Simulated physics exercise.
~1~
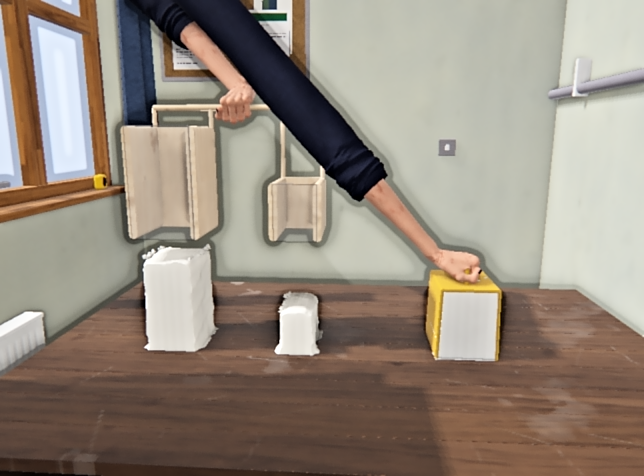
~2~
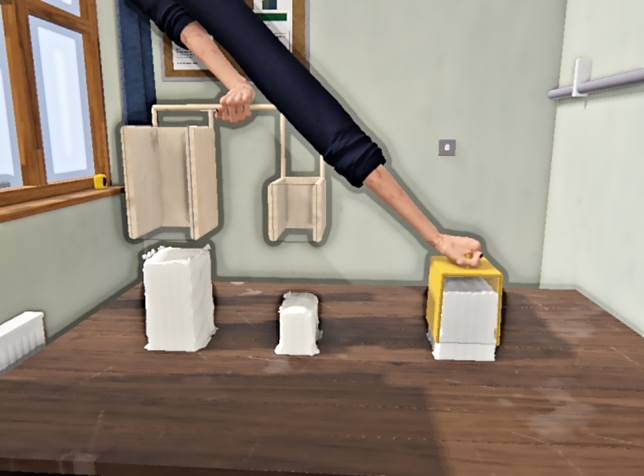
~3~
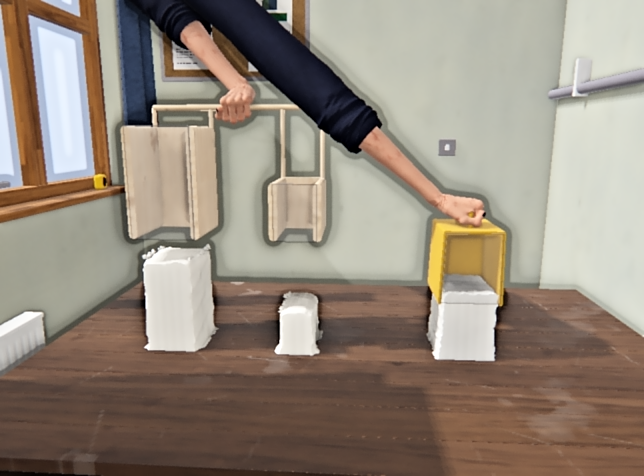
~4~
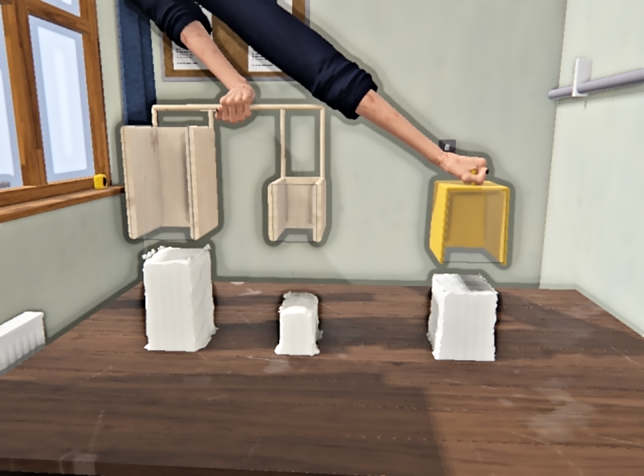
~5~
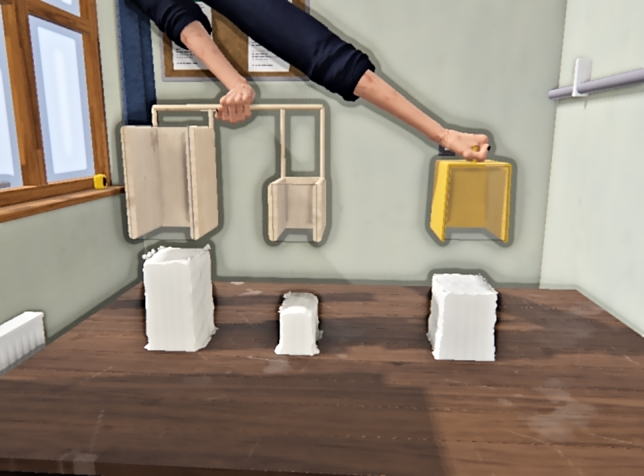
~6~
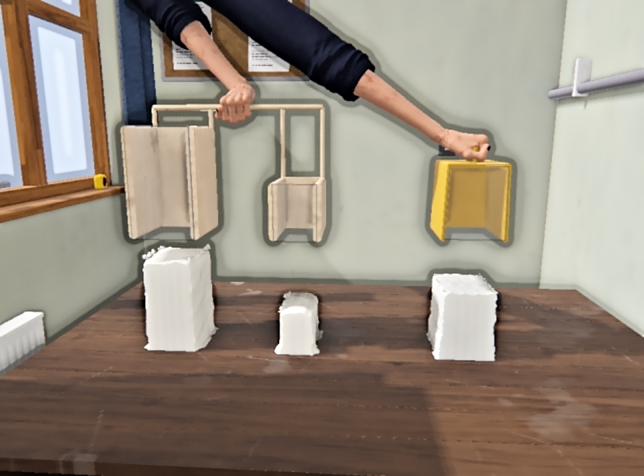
At the start, a hand presses on a yellow tin that stands upturned over a white block of cornflour at the right of a dark wooden table, while the other hand holds a pale frame with two open moulds above two white blocks, one tall and one small. The right hand draws the tin straight up, baring the foot of the block first. The tin keeps rising until it clears the top. It climbs a little further, then stops and hangs still above. The white block is left standing upright, looking nearly whole, beside the other two.
